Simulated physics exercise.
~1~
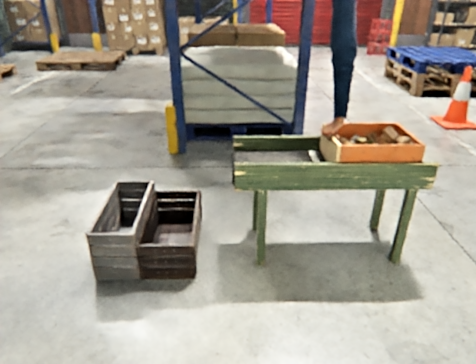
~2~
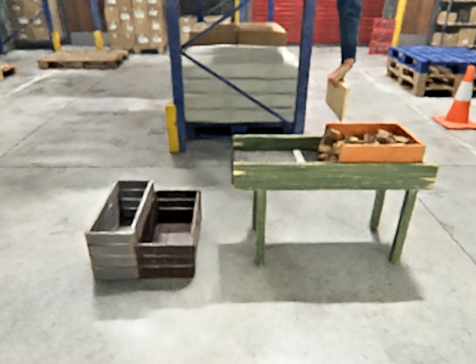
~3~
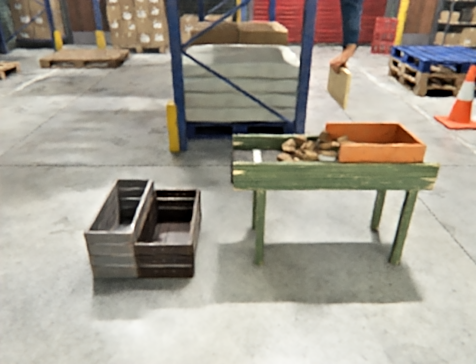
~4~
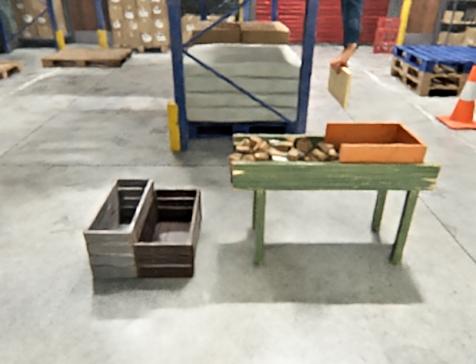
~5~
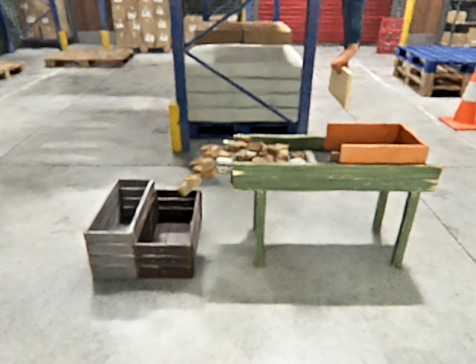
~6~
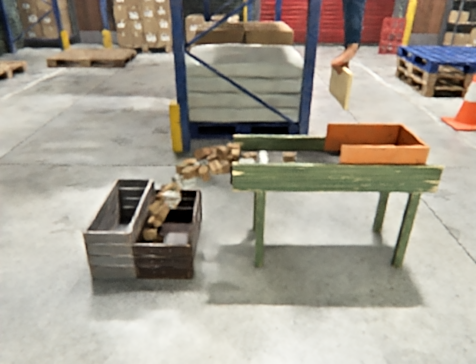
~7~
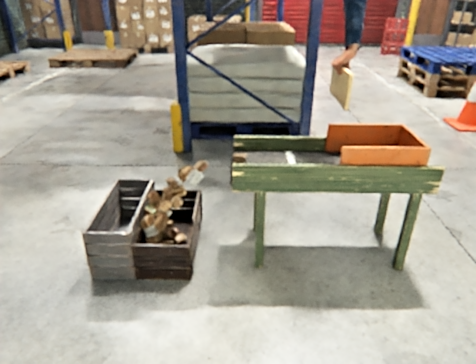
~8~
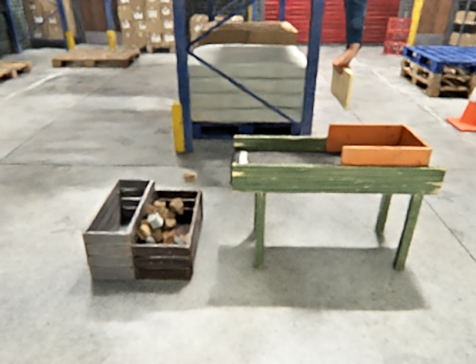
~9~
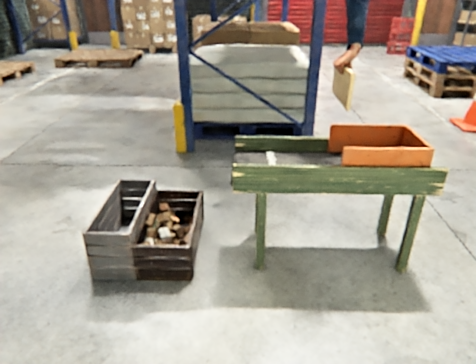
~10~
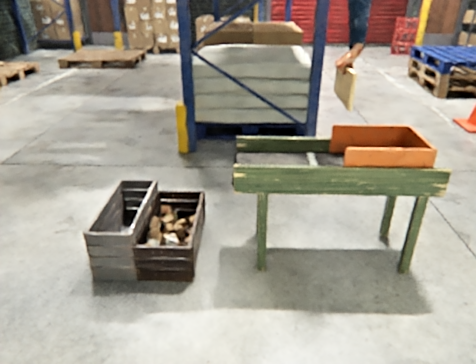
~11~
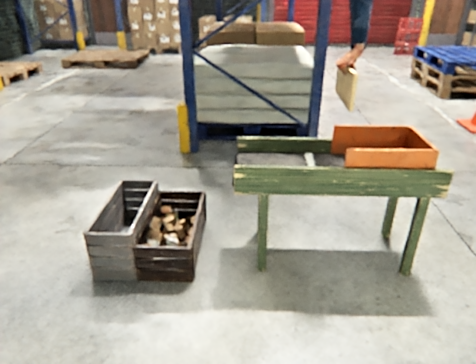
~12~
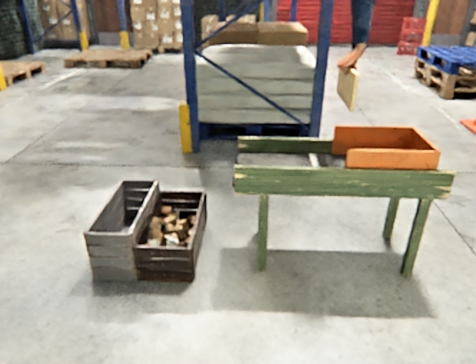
A warehouse with a grey concrete floor, stacked cartons, blue racking and an orange cone is seen from slightly above, the view drifting a little sideways. On the right, an orange open-topped pen full of small brown parcels sits on a green-sided belt table, while a dark wooden bin and a grey tub stand side by side at lower left. A hand behind the pen lifts a flat board, and the parcels slide out leftward along the belt. They spill off its left end in a tumbling stream and drop into the wooden bin. The parcels settle there, leaving the grey tub empty.
